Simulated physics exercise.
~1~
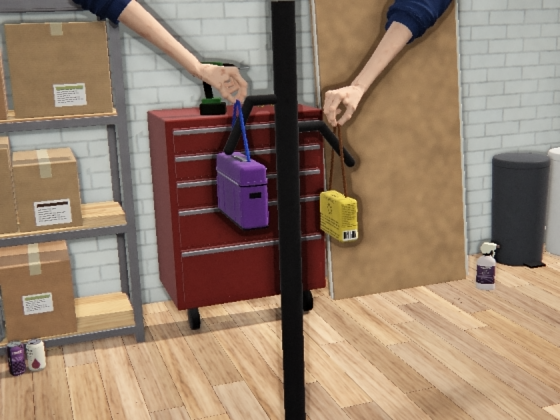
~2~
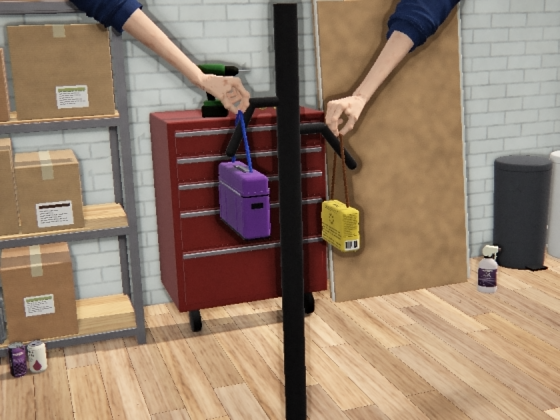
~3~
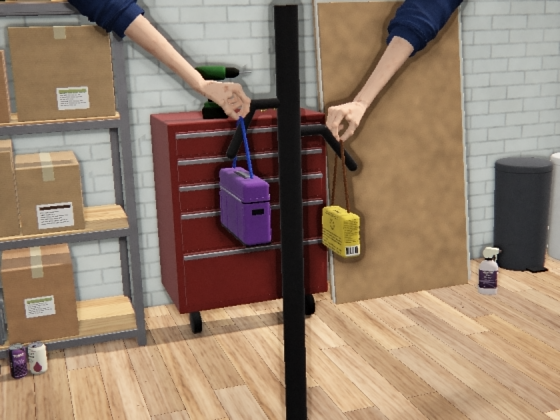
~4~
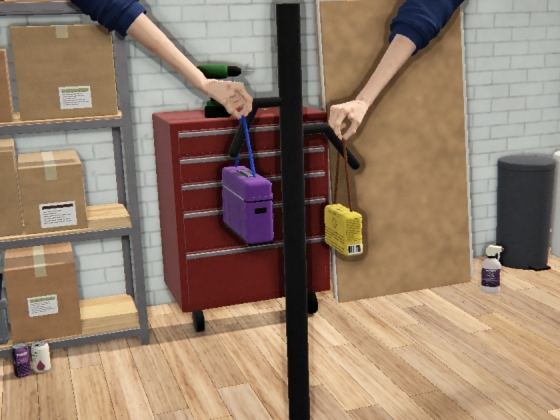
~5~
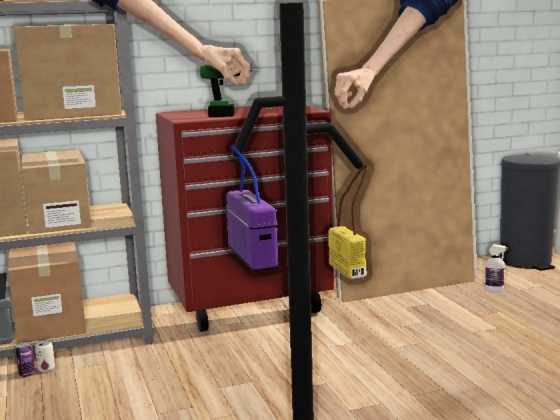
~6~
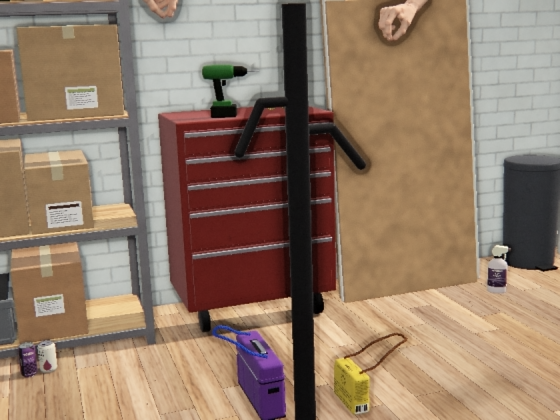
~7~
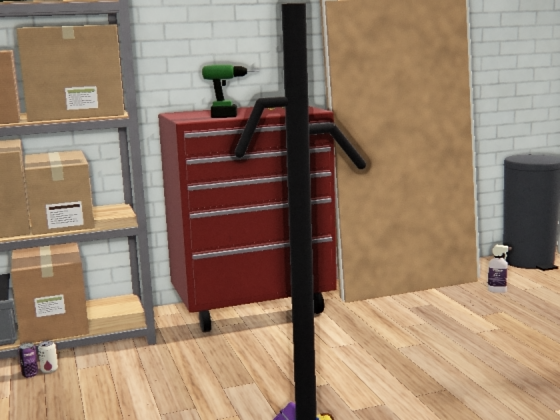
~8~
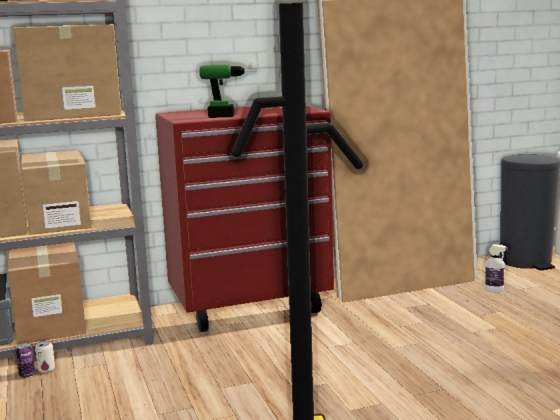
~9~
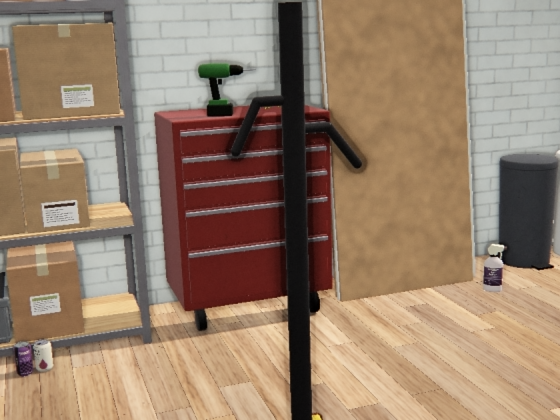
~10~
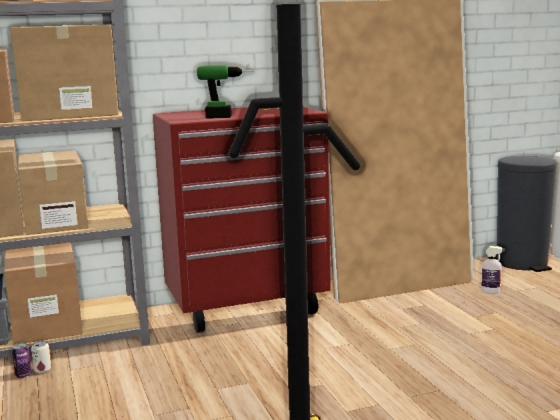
A purple case and a yellow pouch slip off their pegs and fall once hands let go.
